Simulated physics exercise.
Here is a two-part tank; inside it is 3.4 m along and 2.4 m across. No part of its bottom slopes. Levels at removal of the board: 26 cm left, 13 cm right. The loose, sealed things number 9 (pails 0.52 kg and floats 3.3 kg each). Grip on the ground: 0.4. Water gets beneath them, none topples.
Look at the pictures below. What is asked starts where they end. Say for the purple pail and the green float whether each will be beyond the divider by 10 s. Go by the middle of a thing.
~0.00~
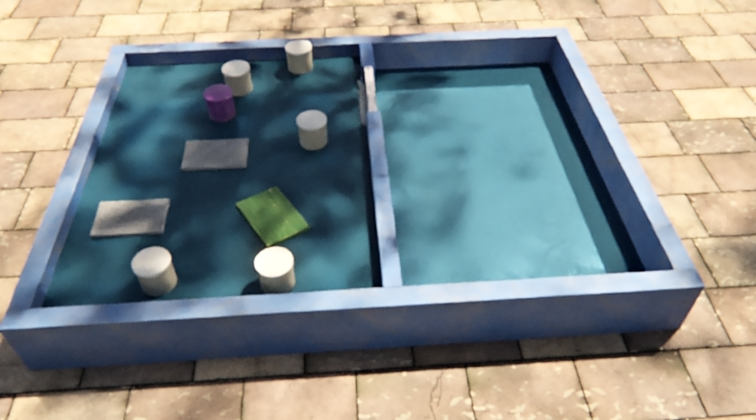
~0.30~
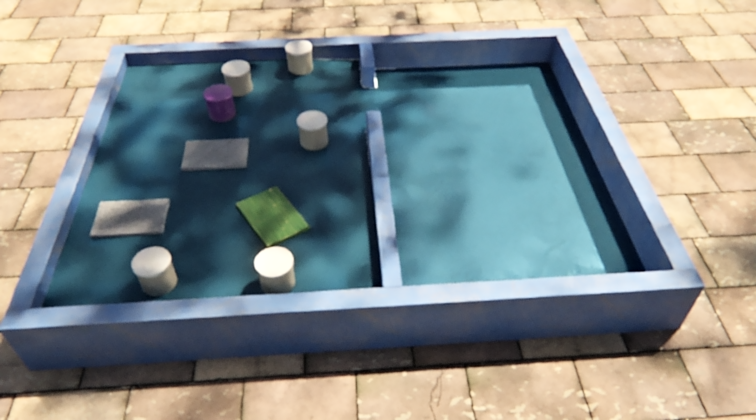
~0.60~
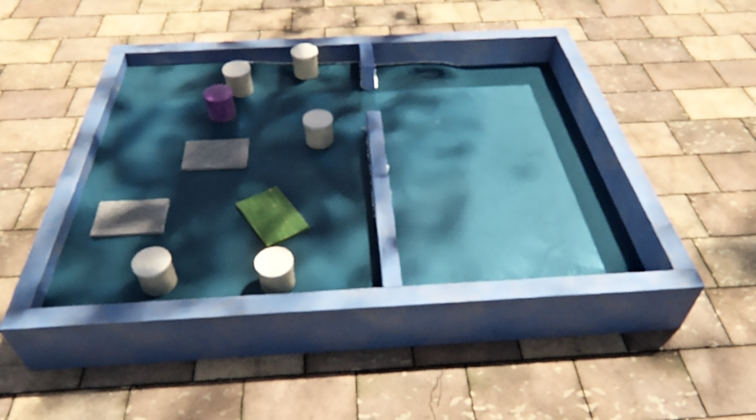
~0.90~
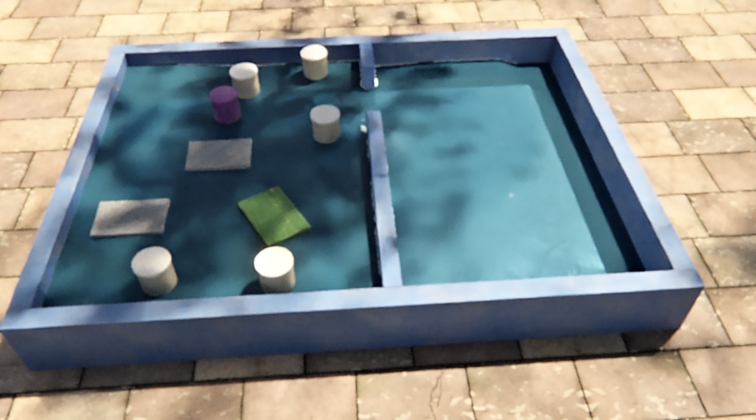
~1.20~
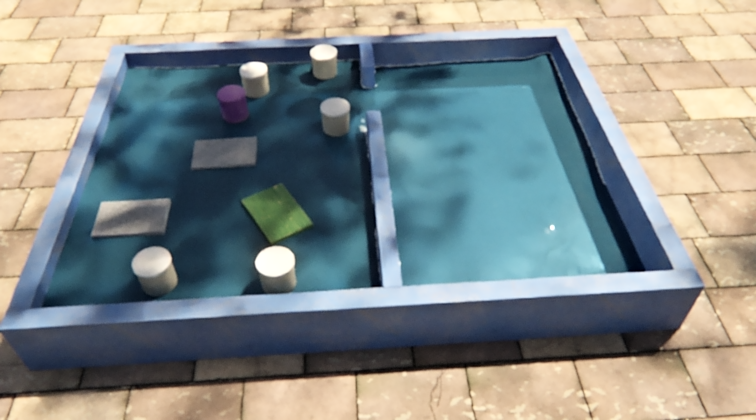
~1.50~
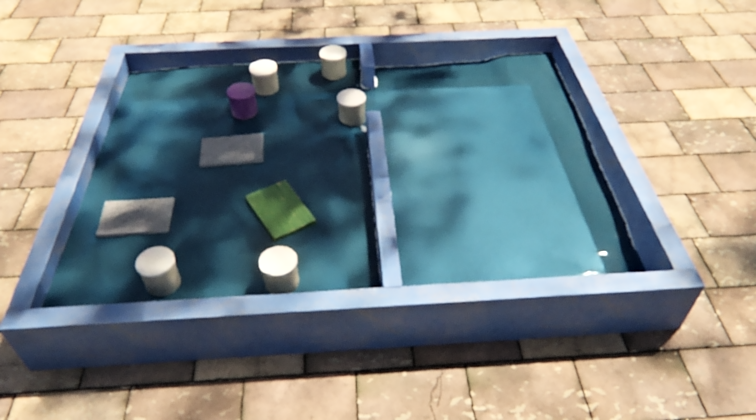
In order: Purple pail not through. Green float not through.
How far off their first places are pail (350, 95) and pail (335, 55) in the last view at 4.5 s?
In that order: 120 cm, 200 cm.
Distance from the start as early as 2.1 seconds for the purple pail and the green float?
About 30 and 20 cm.
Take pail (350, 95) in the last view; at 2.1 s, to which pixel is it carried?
It ends up close to (456, 100).
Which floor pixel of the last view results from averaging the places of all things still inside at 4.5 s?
Roughly at (327, 188).
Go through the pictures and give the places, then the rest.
In the first frame, the purple pail at (218, 93), afloat; the green float at (272, 215) floats; 26 cm deep round most things; 0 of 9 have shifted.
In the second frame, the purple pail at (218, 93), afloat; the green float at (272, 215) floats; 26 cm deep round most things; 0 of 9 have shifted.
In the third frame, the purple pail at (218, 93), afloat; the green float at (272, 215), afloat; 26 cm deep round most things; 1 of 9 have shifted.
In the fourth frame, the purple pail at (223, 94) floats, 3 cm from its start; the green float at (273, 215), afloat; about 1600 L in view; 3 of 9 have shifted.
In the fifth frame, the purple pail at (231, 94) floats, 9 cm from its start; the green float at (277, 212), afloat, 5 cm from its start; 24 cm deep round most things; 5 of 9 have shifted.
In the sixth frame, the purple pail at (241, 91) floats, 16 cm from its start; the green float at (280, 208), afloat, 8 cm from its start; 24 cm deep round most things; 6 of 9 have shifted.
After 2.1 s the purple pail is near (256, 86), 0.3 m from its start, afloat; the green float is near (289, 201), 0.2 m from its start, afloat; 1 of 9 are over the mark; 9 afloat.
After 4.5 s the purple pail is near (292, 82), 0.5 m from its start, afloat; the green float is near (304, 191), 0.3 m from its start, afloat; 2 of 9 are over the mark; 9 afloat.
After 7.0 s the purple pail is near (266, 89), 0.3 m from its start, afloat; the green float is near (300, 200), 0.2 m from its start, afloat; 2 of 9 are over the mark; 9 afloat.
After 10.0 s the purple pail is near (262, 90), 0.3 m from its start, afloat; the green float is near (309, 196), 0.3 m from its start, afloat; 2 of 9 are over the mark; 9 afloat.
